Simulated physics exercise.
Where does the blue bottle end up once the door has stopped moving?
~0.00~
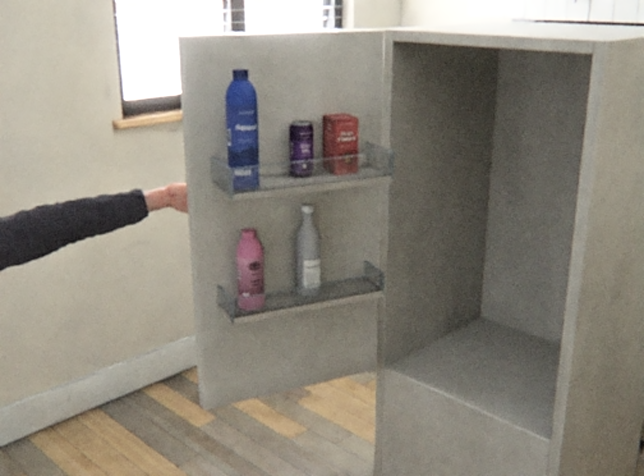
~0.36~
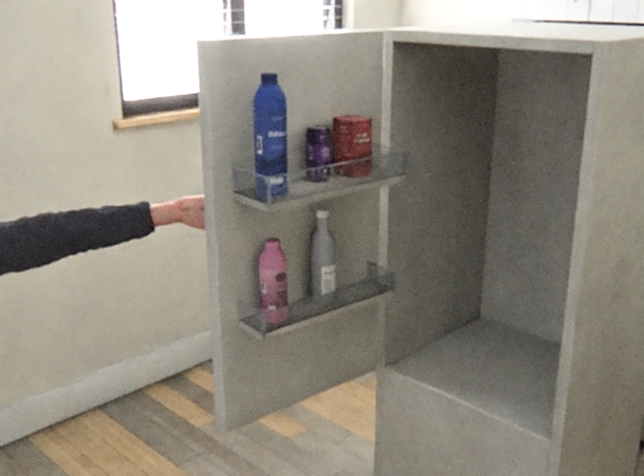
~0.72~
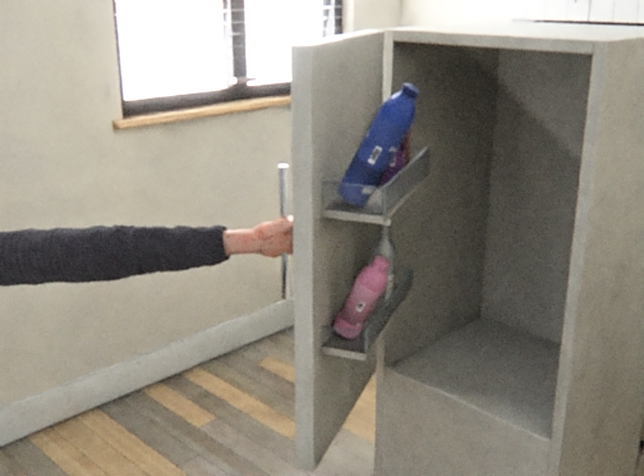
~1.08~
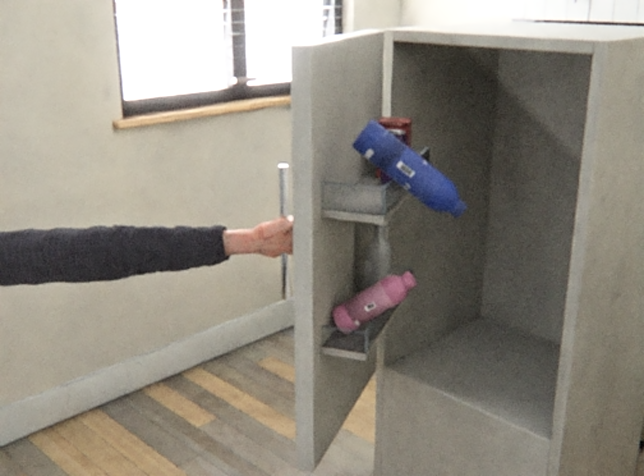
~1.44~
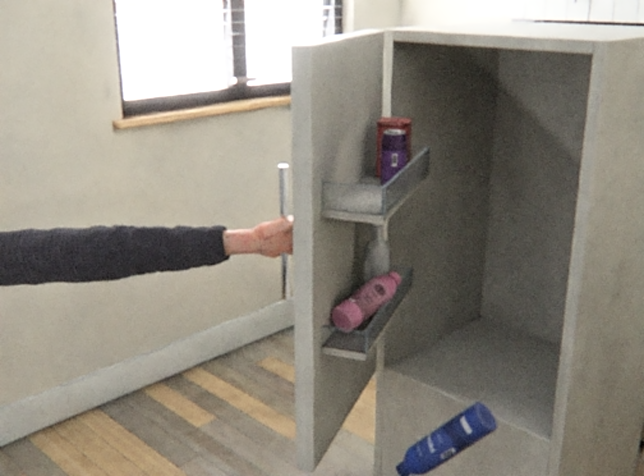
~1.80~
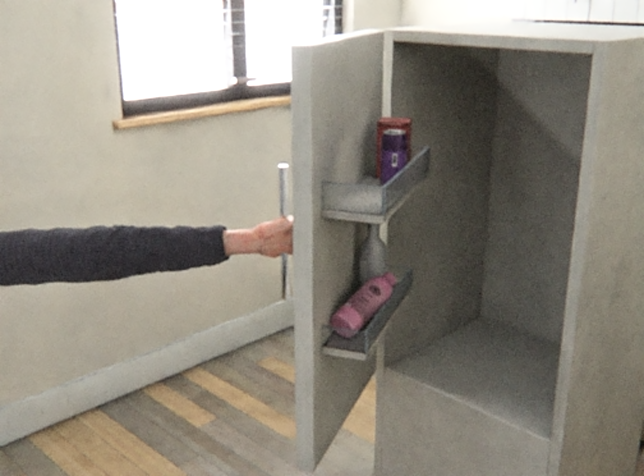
It ends up out of the door racks, having tipped over the edge of the upper one and dropped down in front of the cabinet until it is out of view.
